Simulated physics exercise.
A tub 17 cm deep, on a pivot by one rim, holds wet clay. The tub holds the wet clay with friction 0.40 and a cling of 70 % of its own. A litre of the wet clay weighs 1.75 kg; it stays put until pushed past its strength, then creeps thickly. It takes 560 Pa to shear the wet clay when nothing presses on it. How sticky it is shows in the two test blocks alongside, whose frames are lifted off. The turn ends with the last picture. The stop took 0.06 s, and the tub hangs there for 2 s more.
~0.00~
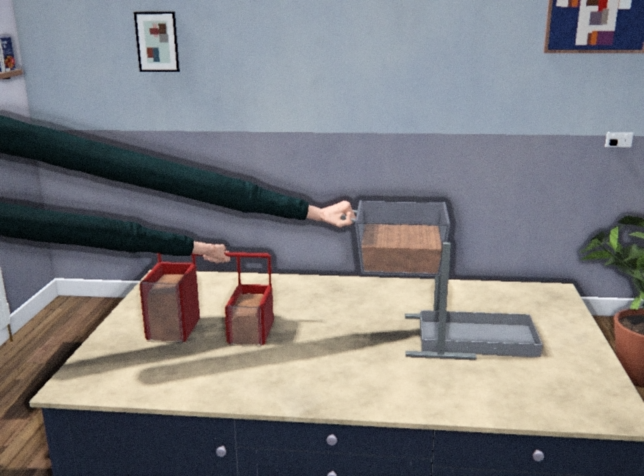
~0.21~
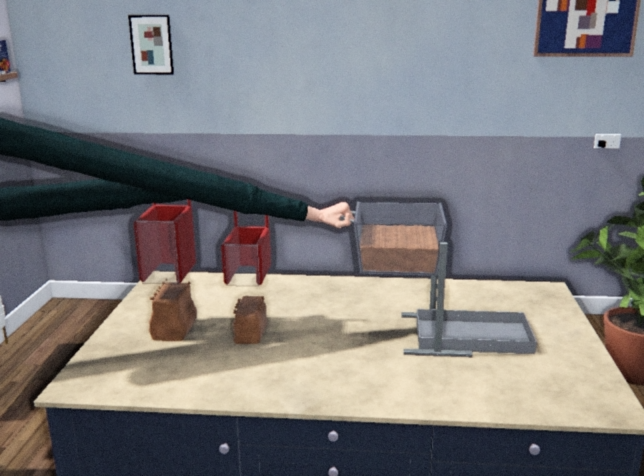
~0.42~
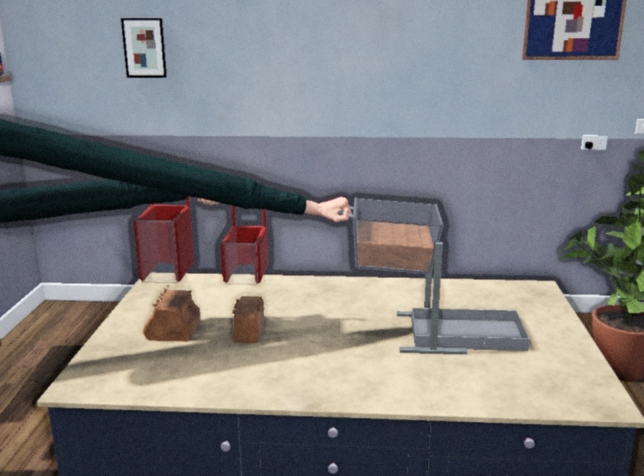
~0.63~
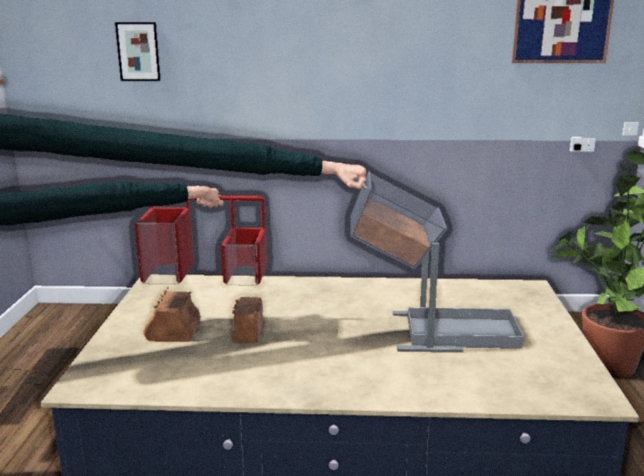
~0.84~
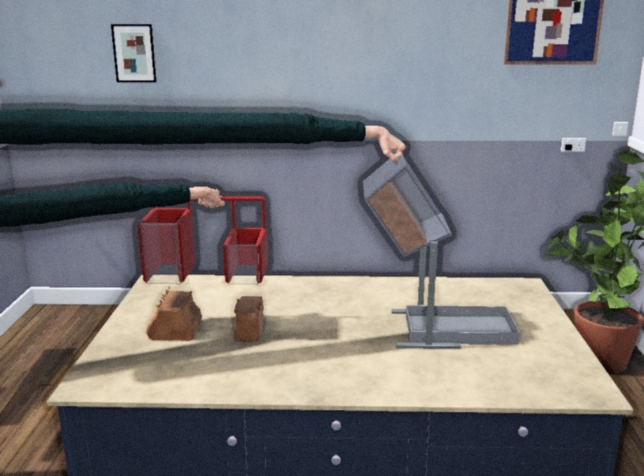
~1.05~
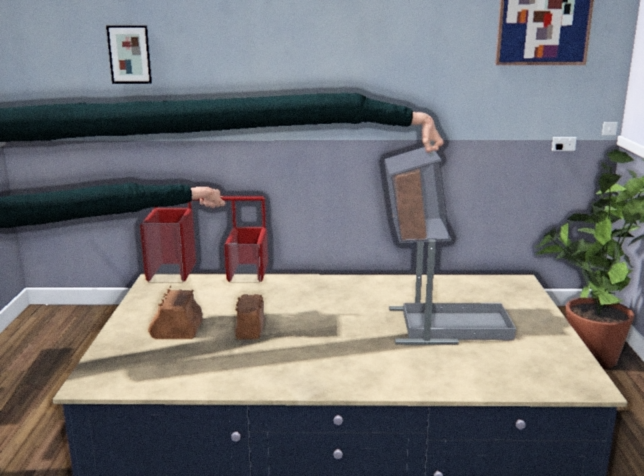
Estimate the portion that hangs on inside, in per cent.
It comes to some 59 %.
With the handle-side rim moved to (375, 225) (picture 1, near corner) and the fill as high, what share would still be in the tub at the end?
In that case some 100 per cent.
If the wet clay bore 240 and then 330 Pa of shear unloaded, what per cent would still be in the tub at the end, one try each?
In that order: 60 %, 60 %.
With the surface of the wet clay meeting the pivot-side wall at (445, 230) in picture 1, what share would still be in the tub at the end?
It would be near 45 %.
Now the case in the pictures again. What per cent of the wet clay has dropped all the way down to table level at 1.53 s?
Some 0 per cent.
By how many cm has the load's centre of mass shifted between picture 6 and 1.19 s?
About 4 cm.
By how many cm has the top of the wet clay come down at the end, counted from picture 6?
Some 15 cm.
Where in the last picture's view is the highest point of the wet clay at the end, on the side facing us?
Around (408, 214).
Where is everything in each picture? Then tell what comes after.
Handle-side rim at (358, 222), tilt 0 degrees; top of the wet clay at (375, 247); blocks stand 19 cm, 12 cm (left to right), in the first picture.
Handle-side rim at (357, 223), tilt 0 degrees; top of the wet clay at (373, 247); blocks stand 17 cm, 12 cm (left to right), in the second picture.
Handle-side rim at (356, 218), tilt 4 degrees; top of the wet clay at (362, 242); blocks stand 14 cm, 12 cm (left to right), in the third picture.
Handle-side rim at (372, 190), tilt 28 degrees; top of the wet clay at (363, 214); blocks stand 14 cm, 12 cm (left to right), in the fourth picture.
Handle-side rim at (406, 167), tilt 56 degrees; top of the wet clay at (386, 185); blocks stand 14 cm, 12 cm (left to right), in the fifth picture.
Handle-side rim at (440, 162), tilt 80 degrees; top of the wet clay at (417, 172); blocks stand 14 cm, 12 cm (left to right), in the sixth picture.
After 1.19 s, the tub is at 80 degrees and holds 100 %.
After 1.36 s, the tub is at 80 degrees and holds 92 %.
After 1.53 s, the tub is at 80 degrees and holds 70 %.
After 1.70 s, the tub is at 80 degrees and holds 59 %.
After 3.05 s, at the end, the tub is at 80 degrees and holds 59 %.
